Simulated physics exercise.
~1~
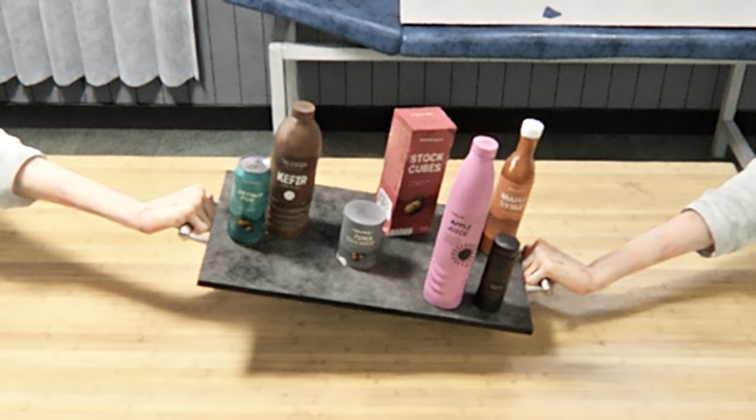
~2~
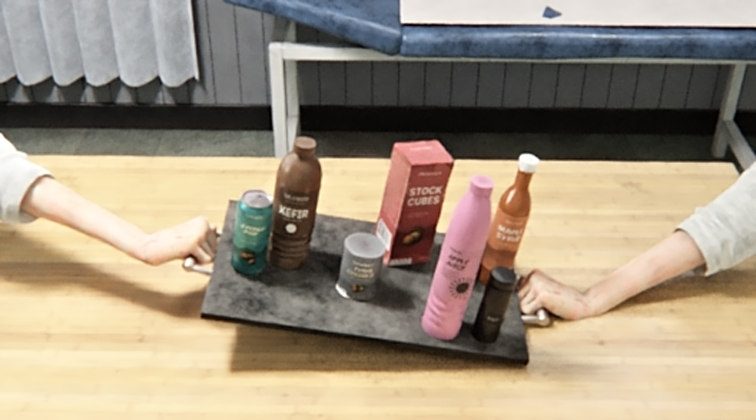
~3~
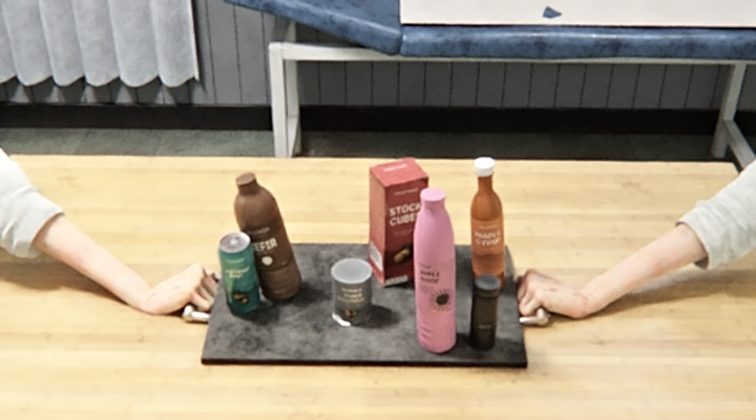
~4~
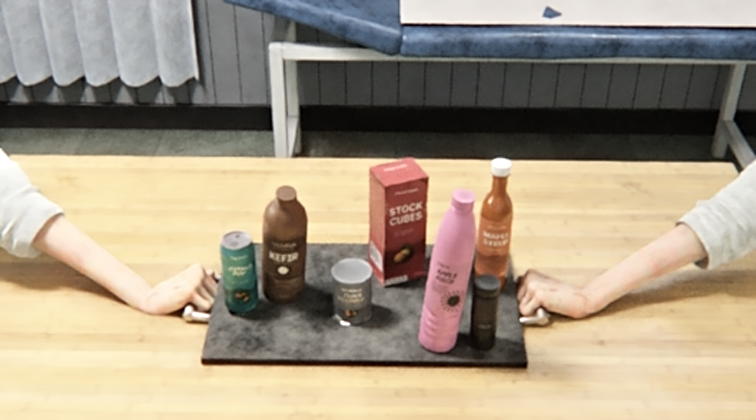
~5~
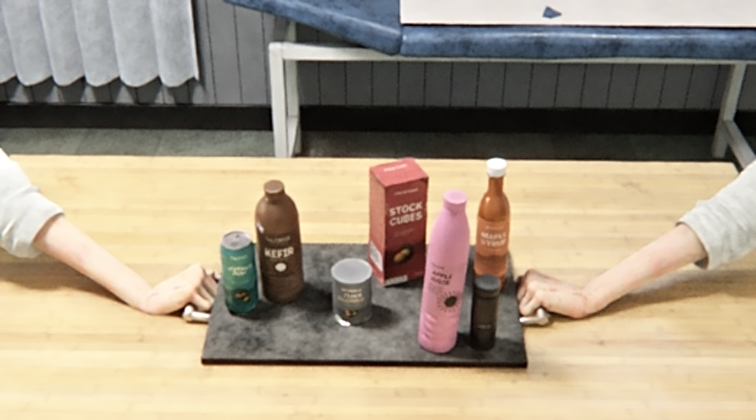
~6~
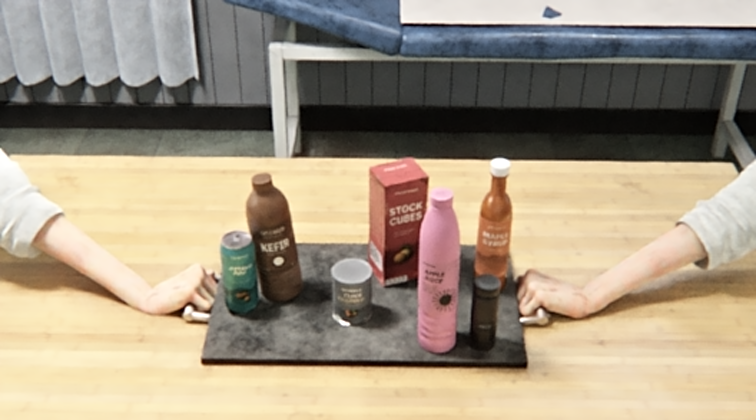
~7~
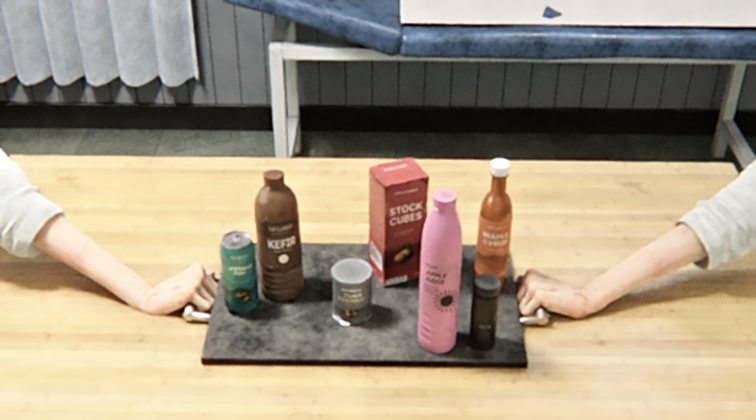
To begin with, two hands hold a dark, rimless tray tilted down to the right above a wooden table, with seven containers standing on it, among them a turquoise can, a brown bottle, a grey tin and a red carton. The hands lower the tray, its right side still the lower one. Then the left side comes down and the tray lies flat on the table. The brown bottle tips leftward toward the can, and the tall bottles rock a little. The wobbling dwindles to slight sways. Finally, everything is still standing on the tray, both hands gripping its handles.
